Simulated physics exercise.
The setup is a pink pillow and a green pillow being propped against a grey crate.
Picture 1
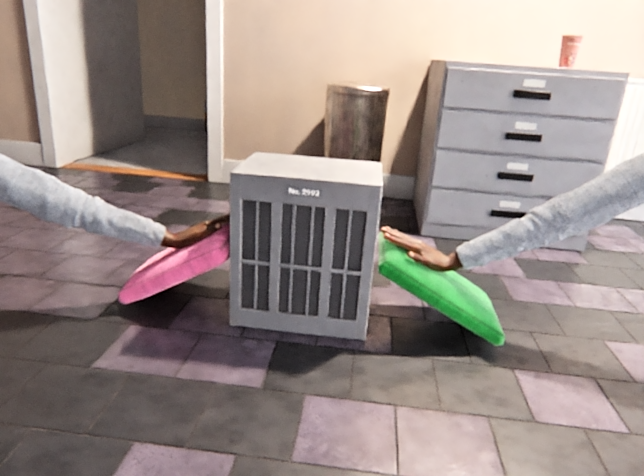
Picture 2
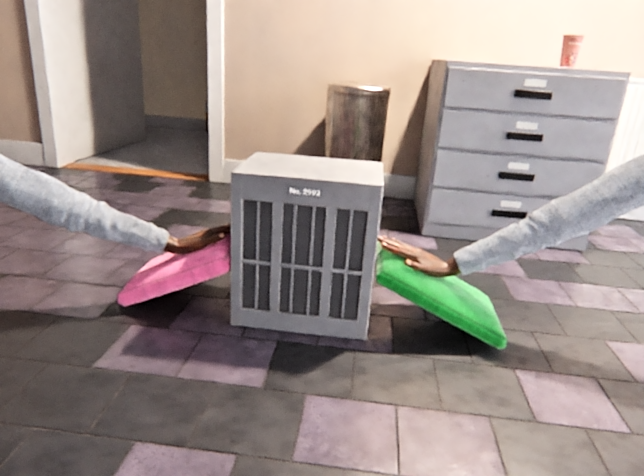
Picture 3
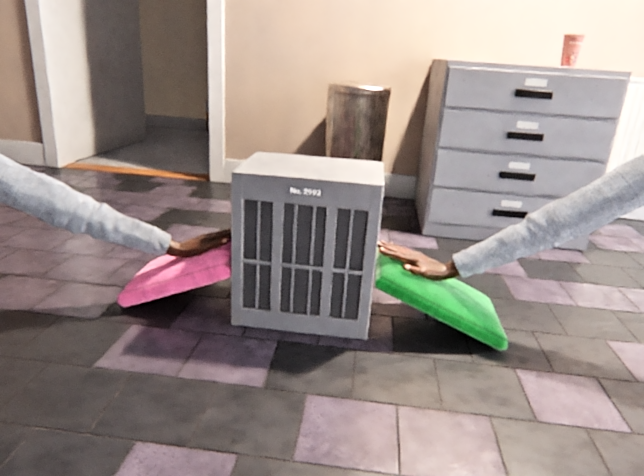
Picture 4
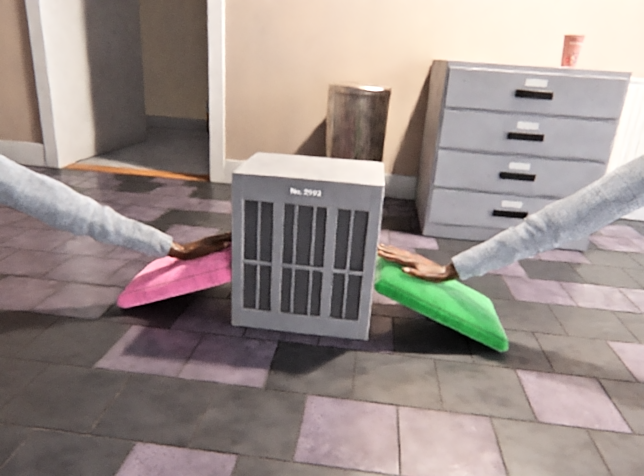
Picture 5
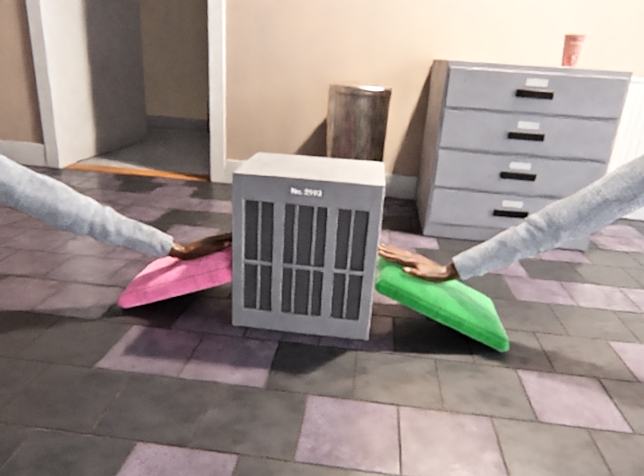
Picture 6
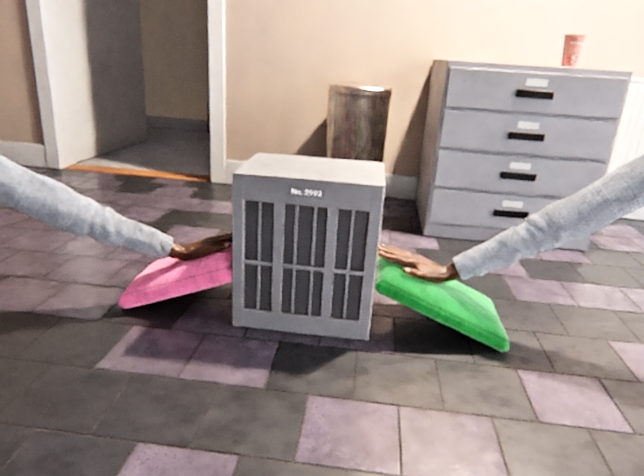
The footage shows two hands pressing a pink pillow on the left and a green pillow on the right against a grey crate; the green pillow's foot slides very slightly outward, then everything stays nearly still.
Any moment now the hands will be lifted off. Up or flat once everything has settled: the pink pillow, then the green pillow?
Once settled - pink pillow: Flat; green pillow: Flat.
Then, 0.30 s after the last picture, pink pillow flat on the floor near (188, 285); green pillow flat on the floor near (439, 312).
Then, 0.56 s after the last picture, pink pillow flat on the floor near (188, 286); green pillow flat on the floor near (439, 313).
At rest, pink pillow flat on the floor near (188, 286); green pillow flat on the floor near (439, 313). The pink pillow slumps to the floor and the green pillow slides down flat.
